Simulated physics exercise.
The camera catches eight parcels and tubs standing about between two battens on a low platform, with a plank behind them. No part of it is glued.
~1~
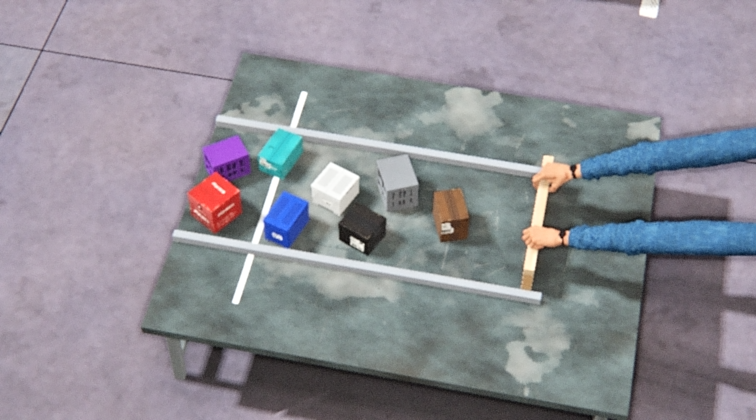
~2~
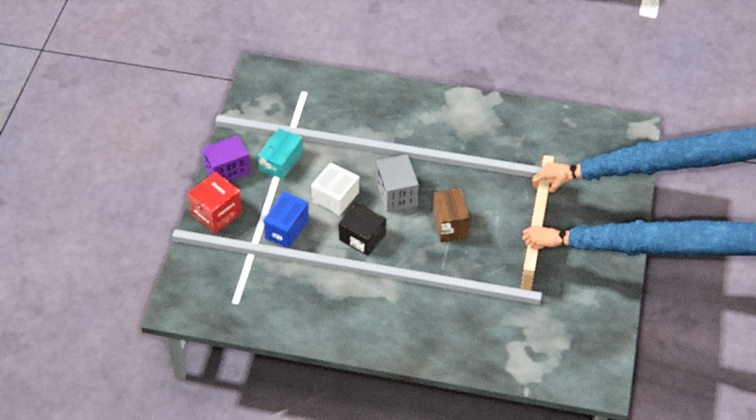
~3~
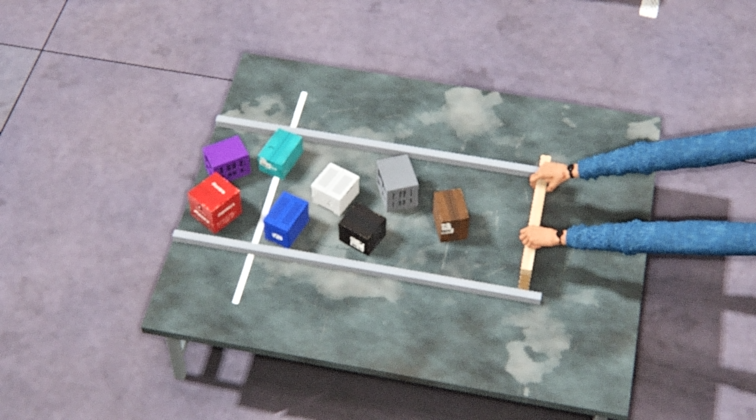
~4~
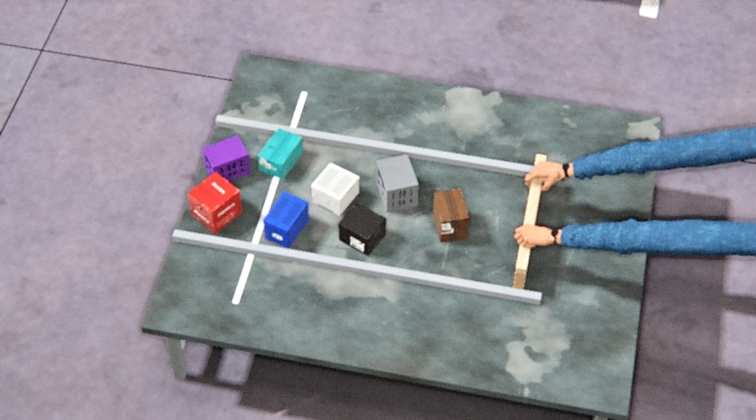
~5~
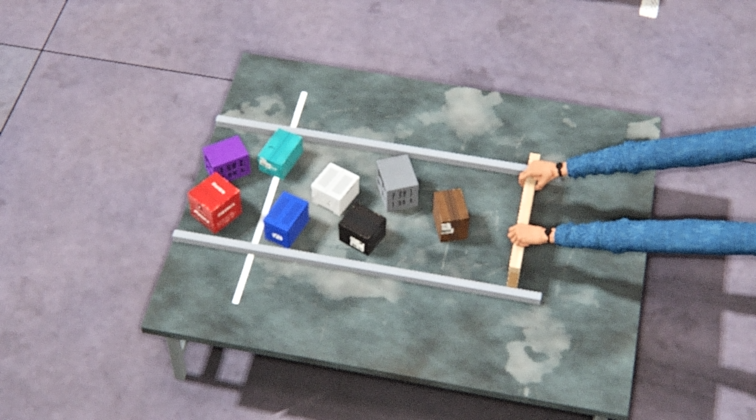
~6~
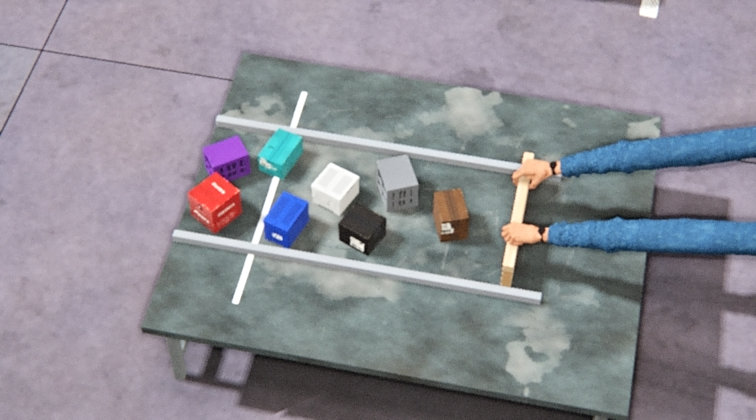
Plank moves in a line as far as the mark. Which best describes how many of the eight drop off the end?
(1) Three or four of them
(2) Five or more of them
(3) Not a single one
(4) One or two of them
4, one or two of them.
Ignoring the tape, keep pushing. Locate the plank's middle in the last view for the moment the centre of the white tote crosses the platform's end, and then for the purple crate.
Approx. (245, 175) / approx. (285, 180) for the other.
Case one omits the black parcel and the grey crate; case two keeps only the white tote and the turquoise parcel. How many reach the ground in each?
That gives 1 in the first case, then 1 in the second.
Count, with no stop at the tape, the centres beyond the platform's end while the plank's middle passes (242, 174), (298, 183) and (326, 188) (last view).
Per position: 5 / 0 / 0.
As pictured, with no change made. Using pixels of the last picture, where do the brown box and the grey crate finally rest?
Going in order: First (257, 181), then (258, 145).
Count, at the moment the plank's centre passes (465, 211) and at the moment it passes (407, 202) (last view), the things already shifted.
Counts: 1 / 3.
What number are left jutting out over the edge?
I make it 1.
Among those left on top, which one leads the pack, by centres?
Turquoise parcel.
Early on, none off yet; purple crate at rest near (227, 161); red box at rest near (215, 203); turquoise parcel at rest near (281, 154).
Finally, the number that fall off is one or two; lost, red box and purple crate.
